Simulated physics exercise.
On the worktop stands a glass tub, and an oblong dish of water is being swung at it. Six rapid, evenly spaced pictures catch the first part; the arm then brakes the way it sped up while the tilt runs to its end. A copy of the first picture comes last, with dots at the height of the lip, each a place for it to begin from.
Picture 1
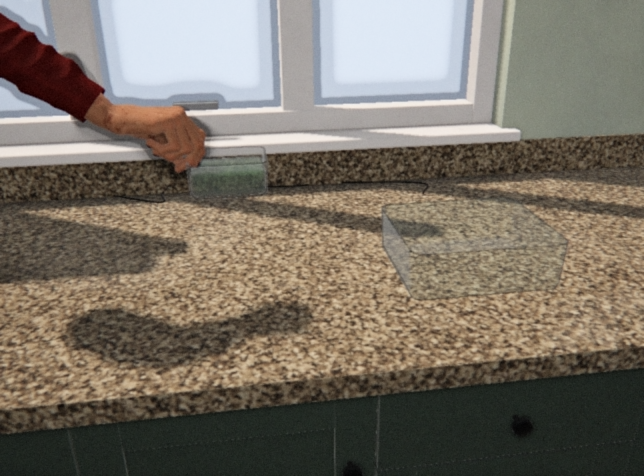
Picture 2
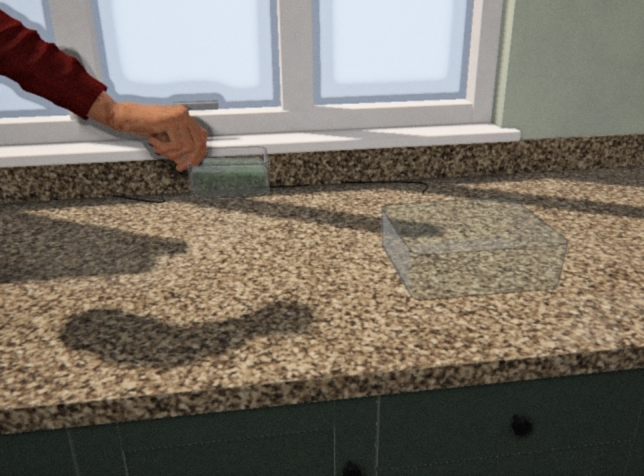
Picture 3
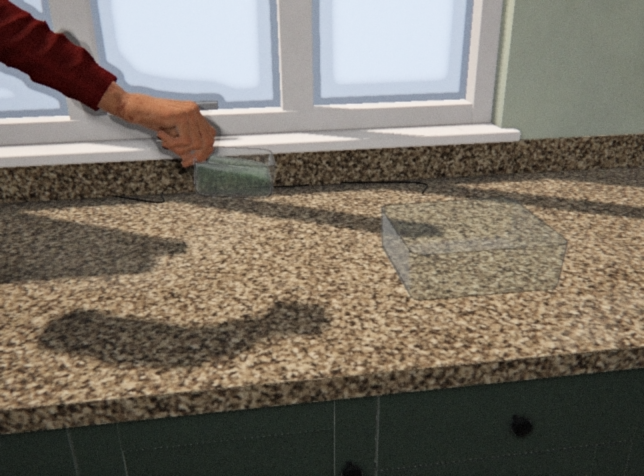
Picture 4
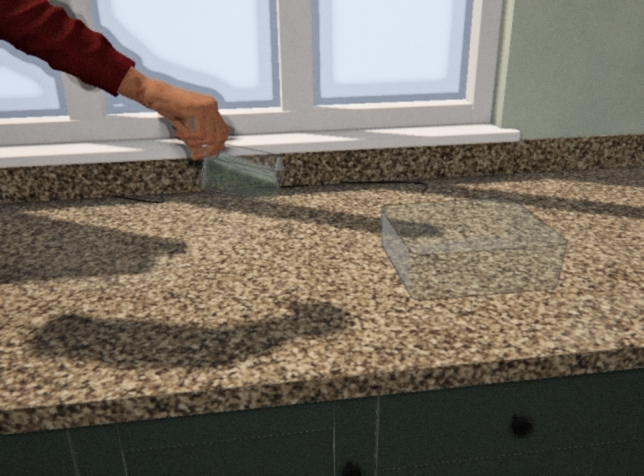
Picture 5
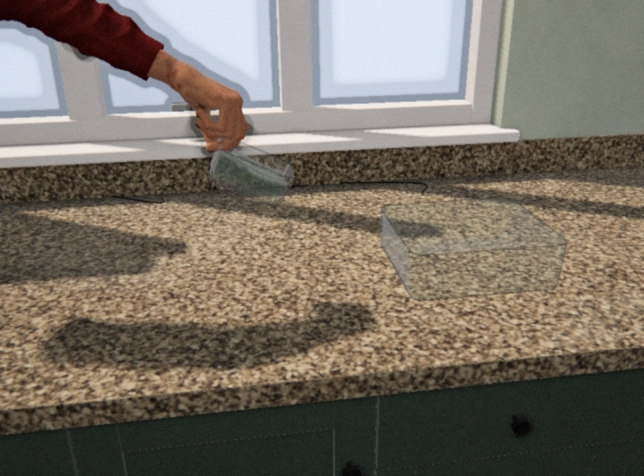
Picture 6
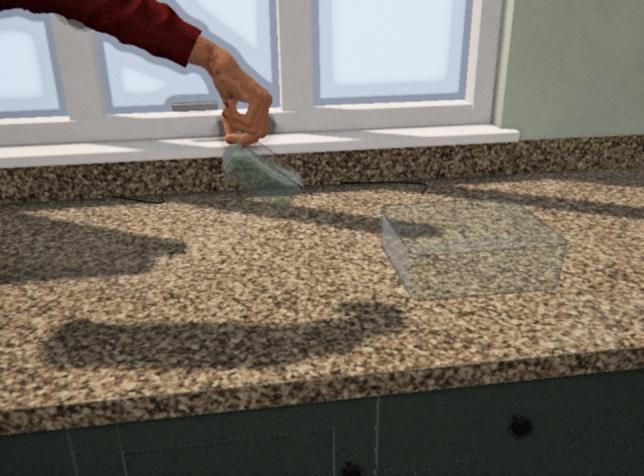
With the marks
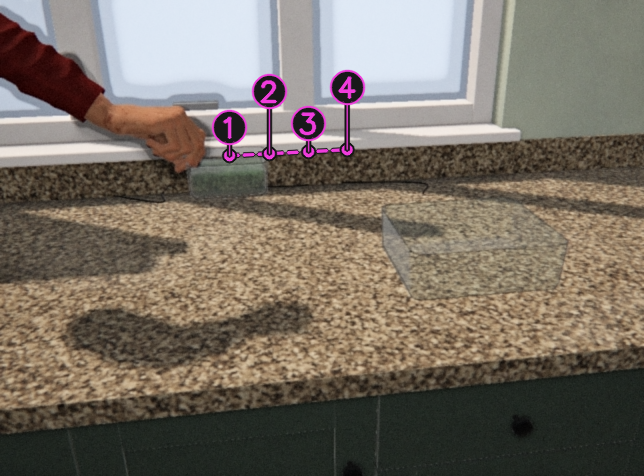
A hand in a dark red sleeve, reaching in from the upper left, barely moves at first, then carries a small clear oblong dish of water rightward, tilting it steadily down to the right. The fixed view looks slightly down on a speckled brown worktop beneath a white-framed window, above dark green cabinets. A clear glass tub stands still at right, while the arm's shadow slides rightward across the front.
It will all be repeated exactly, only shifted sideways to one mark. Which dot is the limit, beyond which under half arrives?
Place 3.
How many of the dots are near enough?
Two of the four.
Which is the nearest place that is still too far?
That is place 2.
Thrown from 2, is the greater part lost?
Yes.
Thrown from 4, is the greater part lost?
No.
On the marked copy, 1 at (229, 155); 2 at (269, 153); 3 at (308, 151); 4 at (347, 149).
If 1 is chosen, about 0 % lands in the tub, 100 % falls short.
If 2 is chosen, about 6 % lands in the tub, 90 % falls short and 3 % goes beside or beyond.
If 3 is chosen, about 80 % lands in the tub, 11 % falls short and 10 % goes beside or beyond.
If 4 is chosen, about 82 % lands in the tub, 2 % falls short and 17 % goes beside or beyond.
